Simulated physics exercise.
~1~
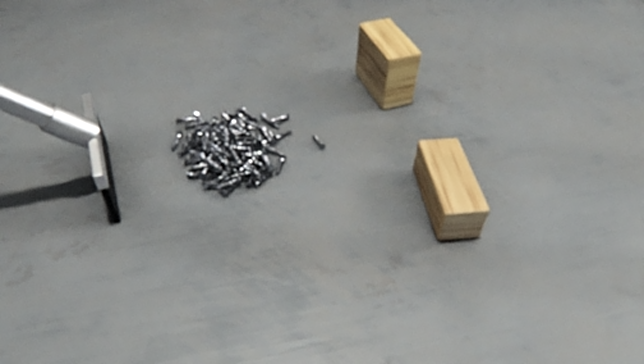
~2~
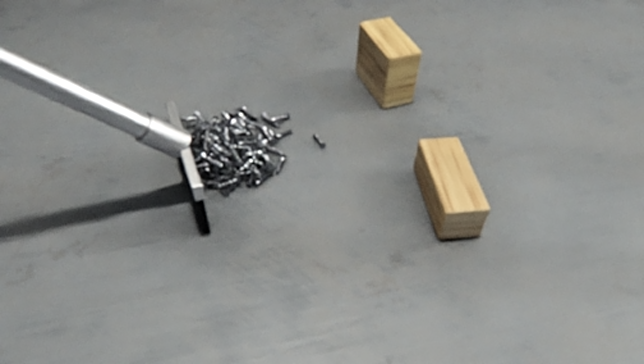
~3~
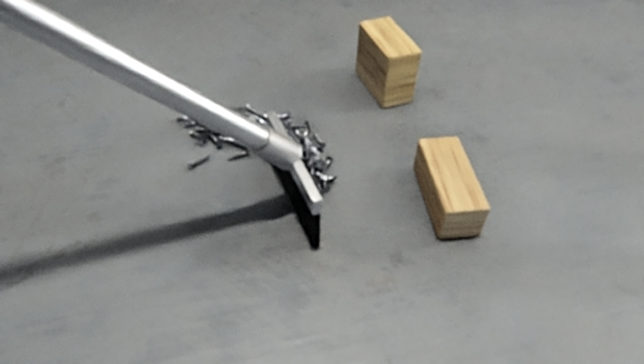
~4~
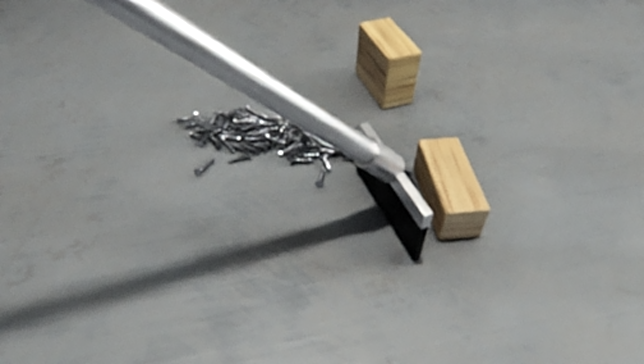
A heap of shiny steel screws lies left of centre on a grey, concrete-like floor, seen from above at an angle. Two pale wooden blocks stand to its right, one farther back and one nearer, with an open gap between them. A squeegee with a metallic handle and a dark blade enters at the left and moves right to the heap's edge. It travels on across the heap, its long shadow trailing, and screws show on both sides of the blade. Finally the blade reaches the nearer block, while the screws lie strung out behind it, short of the gap.
